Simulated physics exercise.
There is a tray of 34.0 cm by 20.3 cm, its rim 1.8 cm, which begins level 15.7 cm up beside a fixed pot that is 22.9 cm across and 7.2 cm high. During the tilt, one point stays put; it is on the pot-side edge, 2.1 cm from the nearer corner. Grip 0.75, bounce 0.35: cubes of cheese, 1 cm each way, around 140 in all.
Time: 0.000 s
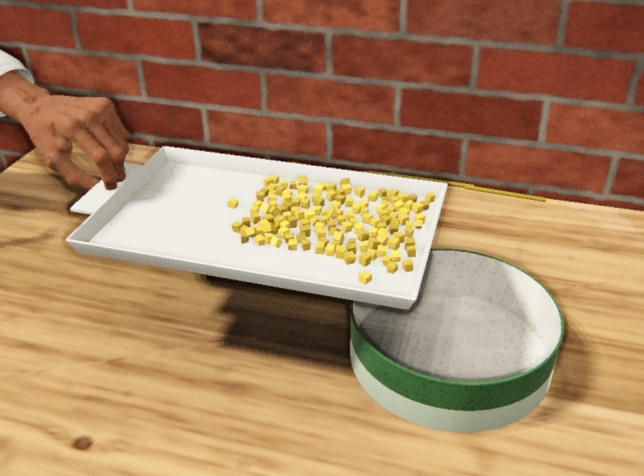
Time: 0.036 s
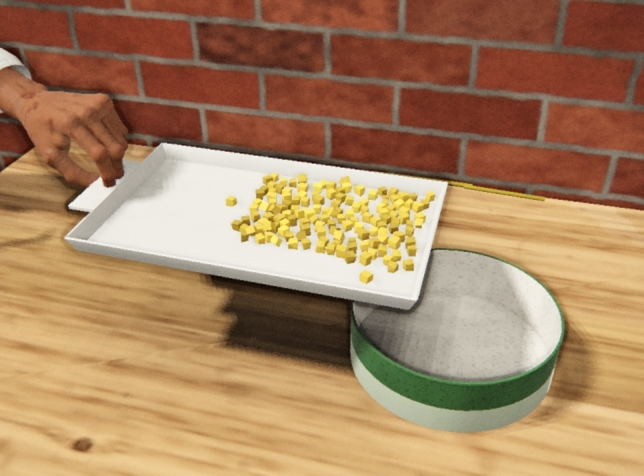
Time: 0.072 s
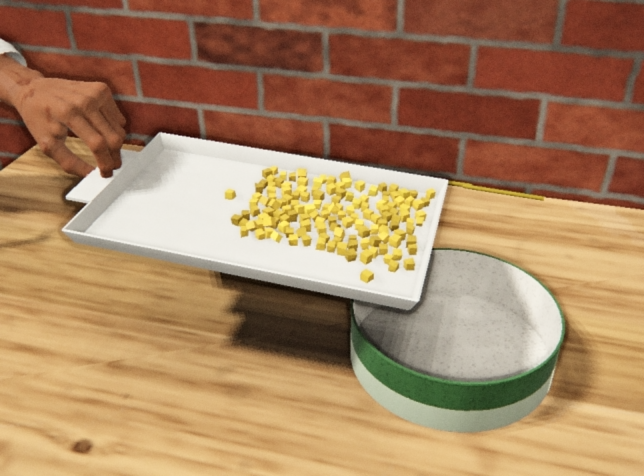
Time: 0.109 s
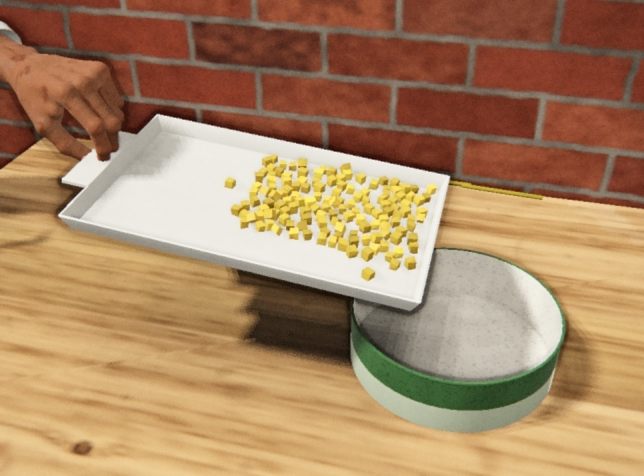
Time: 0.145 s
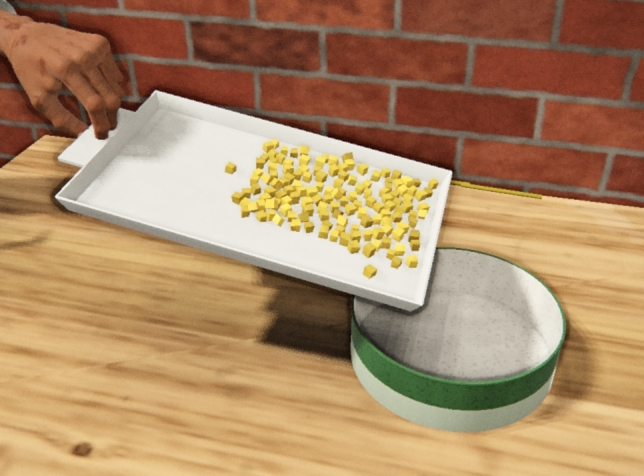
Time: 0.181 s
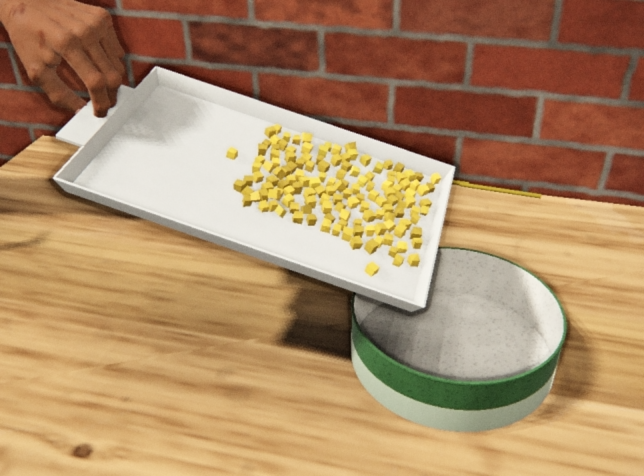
A white tray scattered with small yellow cubes of cheese sits above a wooden surface before a red brick wall, seen from slightly above. A hand is at the tray's left end, and a round green-and-white pot with a grey inside stands beneath its right edge. The hand and the tray's left end rise, steepening the tray's slope toward the right, while the cubes barely shift on it.
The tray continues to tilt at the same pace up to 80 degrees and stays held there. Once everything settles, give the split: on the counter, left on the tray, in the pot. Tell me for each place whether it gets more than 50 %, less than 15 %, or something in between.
Counter: Major. Tray: Minor. Pot: Middling.
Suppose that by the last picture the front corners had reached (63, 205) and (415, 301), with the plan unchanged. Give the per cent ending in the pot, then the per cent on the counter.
Pot: 0, counter: 100.
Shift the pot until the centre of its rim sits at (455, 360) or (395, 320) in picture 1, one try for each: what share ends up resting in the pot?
Roughly 95 and 30 percent.
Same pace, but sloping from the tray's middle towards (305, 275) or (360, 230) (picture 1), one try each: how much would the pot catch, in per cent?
Roughly 0 per cent on the first try and 85 per cent on the second.
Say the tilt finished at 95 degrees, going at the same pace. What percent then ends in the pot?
You'd end up with some 30 % in the pot.
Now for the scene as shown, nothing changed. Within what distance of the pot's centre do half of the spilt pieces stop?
I'd say around 20 centimetres.
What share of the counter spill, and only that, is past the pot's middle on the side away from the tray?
Some 80 per cent.
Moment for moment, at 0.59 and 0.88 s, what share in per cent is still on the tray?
About 100, 10.
After 0.43 s, tilt 49 degrees; the tray holds 100 %, the pot 0 %.
After 0.59 s, tilt 70 degrees; the tray holds 100 %, the pot 0 %.
After 0.88 s, tilt 80 degrees; the tray holds 10 %, the pot 20 %.
In the end, at 2.2 s, counter 75 %, tray 0 %, pot 25 %.
